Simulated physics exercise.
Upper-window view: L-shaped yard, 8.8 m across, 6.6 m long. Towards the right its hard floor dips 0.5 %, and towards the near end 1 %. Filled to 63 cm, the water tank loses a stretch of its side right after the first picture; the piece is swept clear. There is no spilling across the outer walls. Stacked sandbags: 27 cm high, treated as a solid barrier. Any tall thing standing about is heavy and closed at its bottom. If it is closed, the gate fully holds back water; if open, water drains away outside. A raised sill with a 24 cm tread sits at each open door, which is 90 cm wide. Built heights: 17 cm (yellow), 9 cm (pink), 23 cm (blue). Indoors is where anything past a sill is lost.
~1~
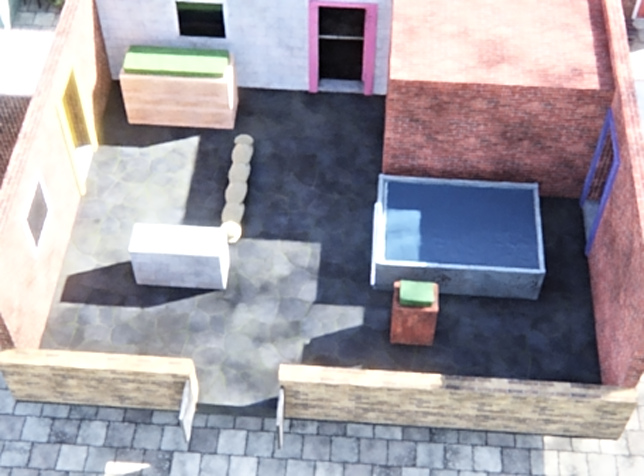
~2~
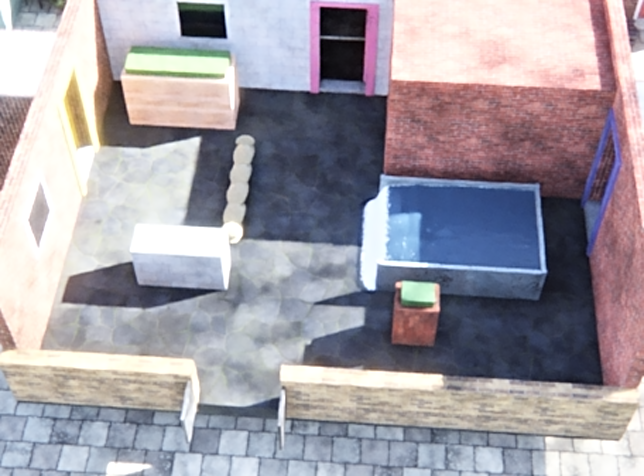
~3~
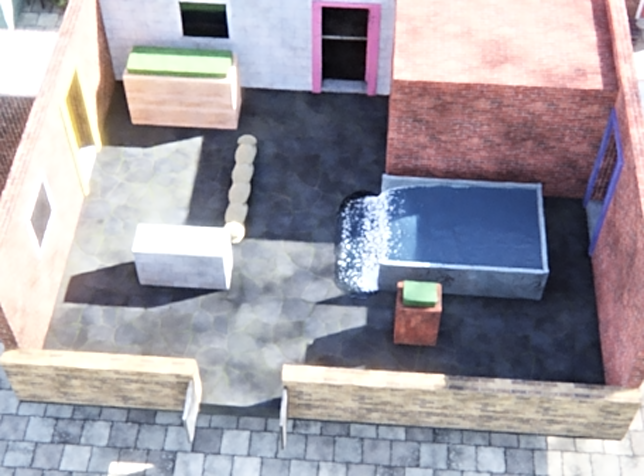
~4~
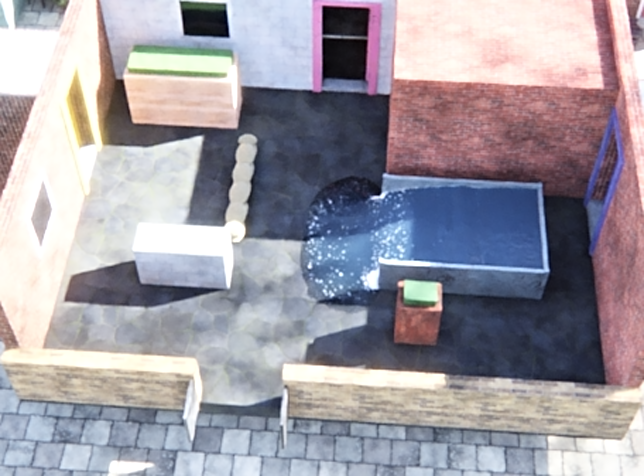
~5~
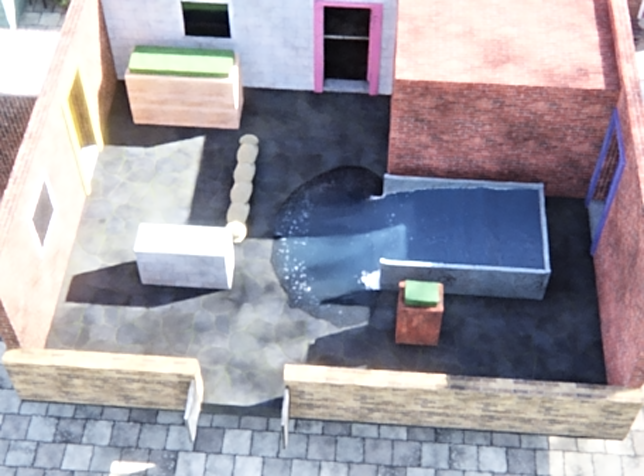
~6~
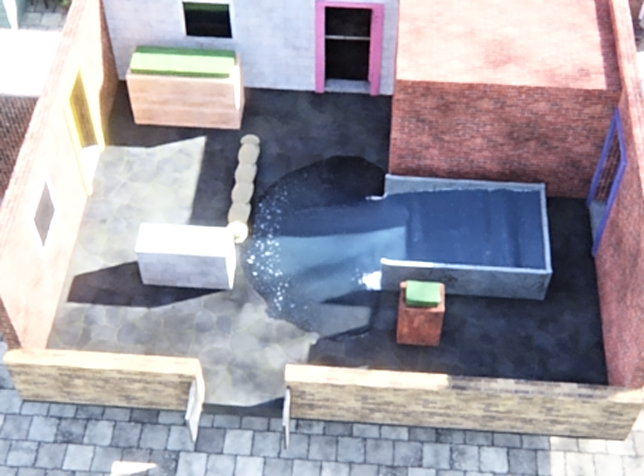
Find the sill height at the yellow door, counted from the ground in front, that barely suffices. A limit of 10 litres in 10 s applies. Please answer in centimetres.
It barely suffices at around 6 cm.
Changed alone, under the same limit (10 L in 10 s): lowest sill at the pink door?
For the pink door, about 12.5 cm.
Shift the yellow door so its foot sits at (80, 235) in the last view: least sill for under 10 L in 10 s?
Roughly 10.5 cm.
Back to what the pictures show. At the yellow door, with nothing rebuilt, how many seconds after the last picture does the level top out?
It peaks around 6.0 s.
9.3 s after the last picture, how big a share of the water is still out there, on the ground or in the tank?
What remains is some 78 per cent of the water.
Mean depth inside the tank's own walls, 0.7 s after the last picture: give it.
About 39 centimetres on average.
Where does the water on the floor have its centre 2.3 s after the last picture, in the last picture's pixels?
It lies near (315, 239) in the last picture.
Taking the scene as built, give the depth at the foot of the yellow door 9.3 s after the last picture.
Some 4.0 cm.
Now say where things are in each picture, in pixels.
The water tank at (459, 225) is whole and still, 63 cm deep; the yellow door at (77, 131) is dry, in the first frame.
The front is at (362, 283), 0.3 m from the gap at (381, 236); 0.4 m2 of floor is wet, 63 cm left at the back, in the second frame.
Water pours out at (383, 238) and has run 0.7 m, to (339, 279); about 11 cm deep outside, 63 cm at the back, in the third frame.
The front is at (306, 252), 1.3 m from the gap at (384, 238); 2.9 m2 of floor is wet, 63 cm left at the back, in the fourth frame.
The front is at (277, 262), 1.8 m from the gap at (385, 239); 4.3 m2 of floor is wet, 63 cm left at the back, in the fifth frame.
The front is at (244, 249), 2.4 m from the gap at (386, 239); 6.2 m2 of floor is wet, 62 cm left at the back; the yellow door at (84, 131), 5.4 m from the gap, is still 3.1 m from the nearest water, in the sixth frame.
Then, 0.7 s after the last picture water covers 25 % of the floor, deepest (36 cm) near (247, 232); it has not reached the yellow door.
Then, 2.3 s after the last picture water covers 50 % of the floor, deepest (28 cm) near (242, 266); 6 cm at the yellow door, 0 litres in over its 17 cm sill.
Then, 9.3 s after the last picture water covers 85 % of the floor, deepest (10 cm) near (222, 256); 4 cm at the yellow door, 0 litres in over its 17 cm sill.
At the yellow door as built, the water peaked near 10 cm, 5.9 s after the last picture.
With a sill of 5.5 cm, 15 litres would have come in within the 10 s; with 7.5 cm, 4 litres. So under 10 litres takes about 6 cm.
